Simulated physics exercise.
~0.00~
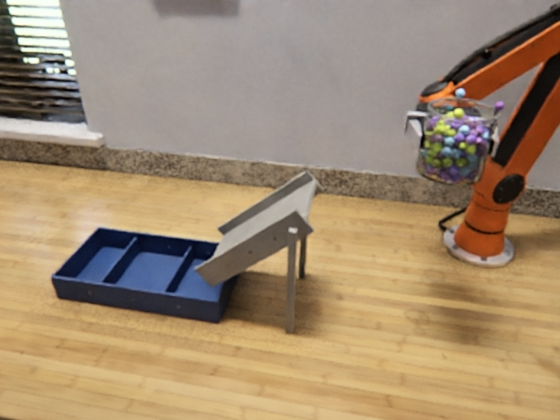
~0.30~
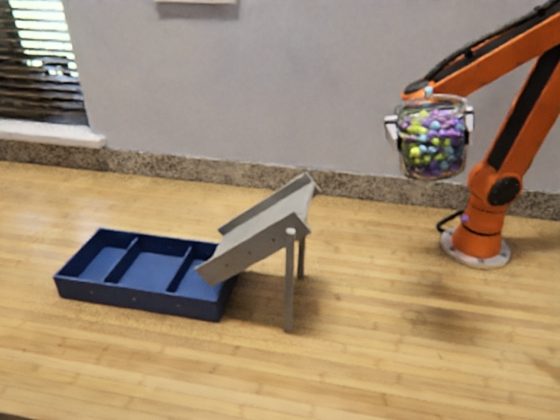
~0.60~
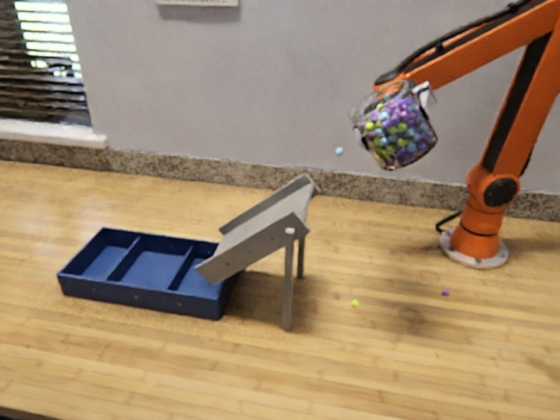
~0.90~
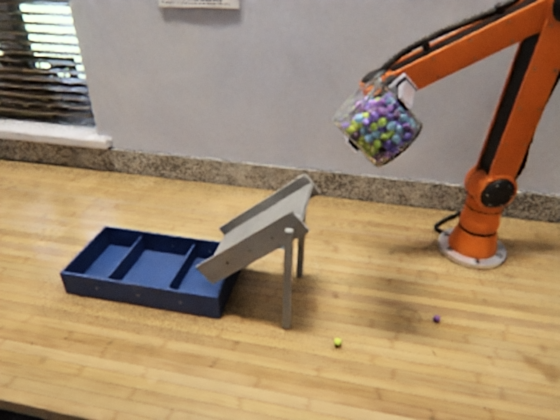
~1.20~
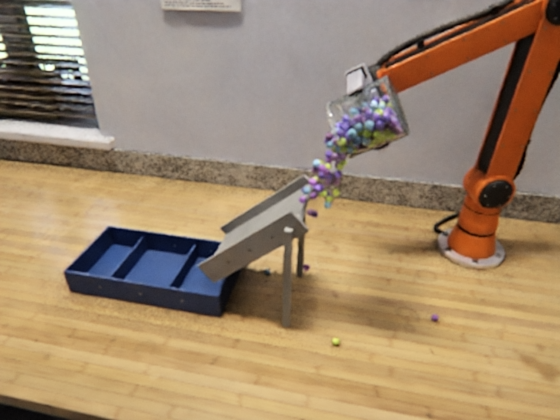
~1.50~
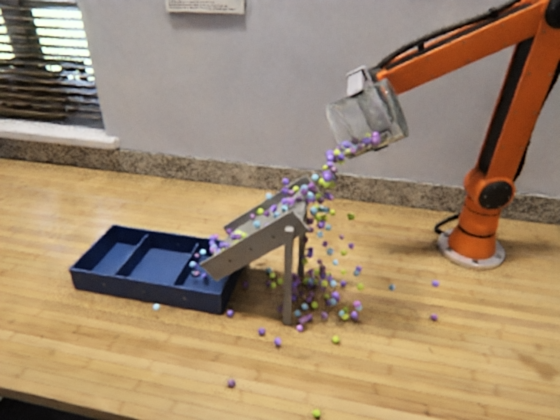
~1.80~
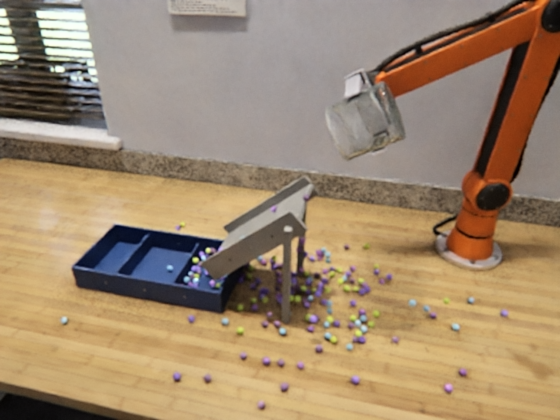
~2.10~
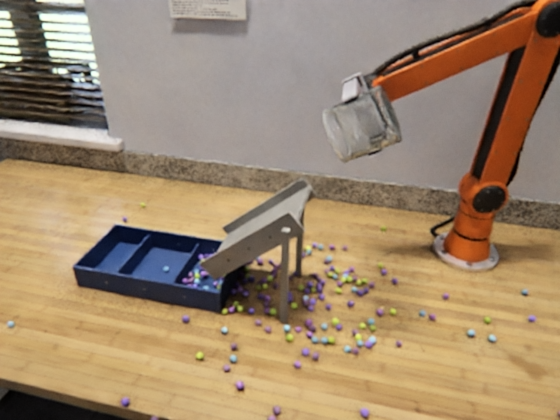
On a wooden counter, an orange robot arm tips colourful balls that mostly miss the tray.
